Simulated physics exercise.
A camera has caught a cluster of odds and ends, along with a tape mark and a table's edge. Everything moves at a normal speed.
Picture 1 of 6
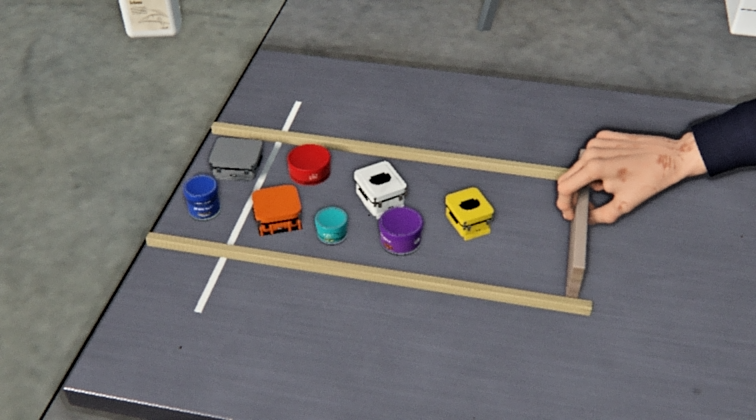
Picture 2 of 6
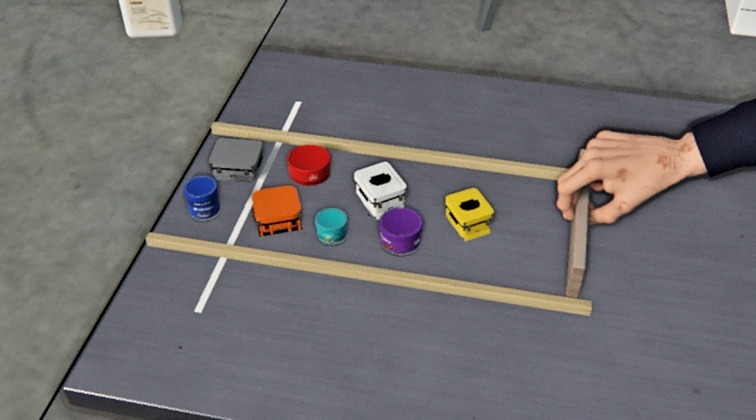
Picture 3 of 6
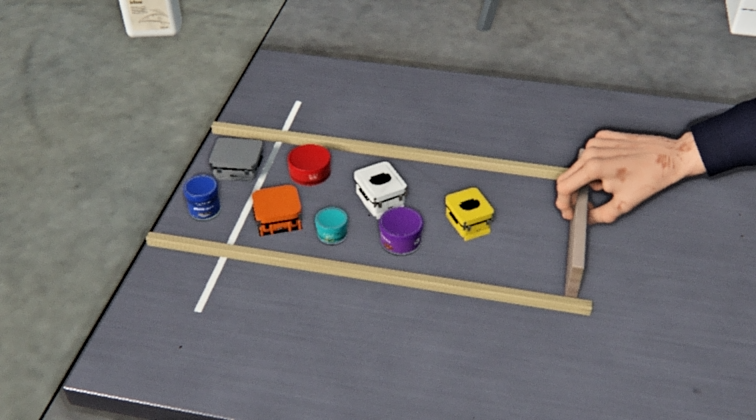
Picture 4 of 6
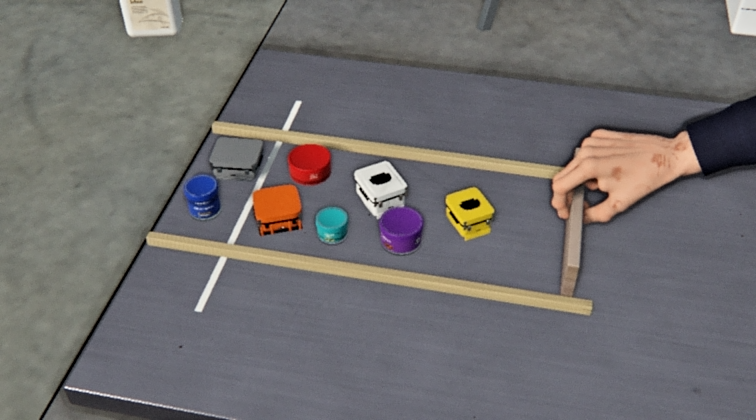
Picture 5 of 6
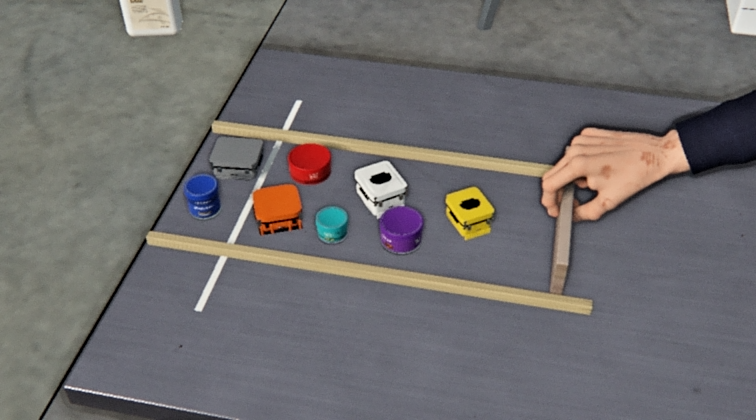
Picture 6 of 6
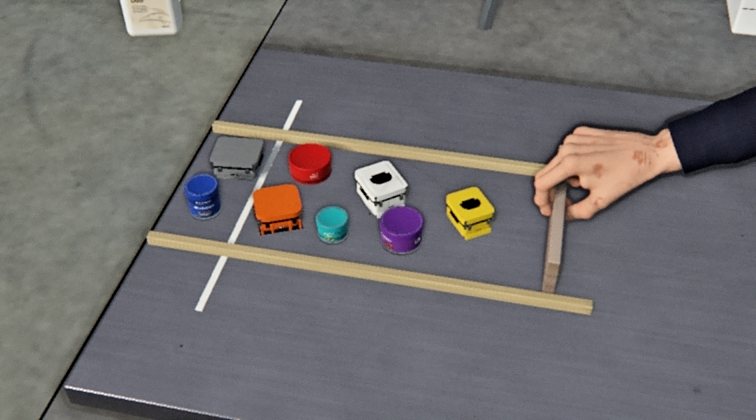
A hand in a dark sleeve grips a short wooden board at the right of a dark grey table, seen from above at an angle. Between two pale wooden rails sit grey and orange cases, blue, red, turquoise and purple tubs, and white and yellow items, with white tape crossing at left. The hand first holds still, then slides the board slightly left, while the objects and camera stay still.
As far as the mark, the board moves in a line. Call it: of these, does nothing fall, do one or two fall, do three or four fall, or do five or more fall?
One or two fall.
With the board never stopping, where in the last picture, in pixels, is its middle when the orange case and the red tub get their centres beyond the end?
I'd say about (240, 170) for the first one and about (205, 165) for the second.
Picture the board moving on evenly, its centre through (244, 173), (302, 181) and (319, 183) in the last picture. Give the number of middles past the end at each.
First 2, then 0, finally 0.
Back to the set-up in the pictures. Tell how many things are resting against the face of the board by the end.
Tally at the end: 4.
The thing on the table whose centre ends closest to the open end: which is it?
It is the orange case.
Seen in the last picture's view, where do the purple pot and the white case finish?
Purple pot: About (226, 200); white case: About (213, 163).
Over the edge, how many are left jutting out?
I'd say 1 of them.
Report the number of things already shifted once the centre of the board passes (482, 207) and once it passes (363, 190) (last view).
I count 1 first and 6 after.
A little later, none off yet; blue pot at rest near (203, 197); grey case at rest near (238, 159); orange case at rest near (278, 210).
Next, none off yet; blue pot at rest near (203, 197); grey case moving near (233, 158); orange case shifted a little near (254, 208).
When it is over, the number that fall off is one or two; down, grey case and blue pot.
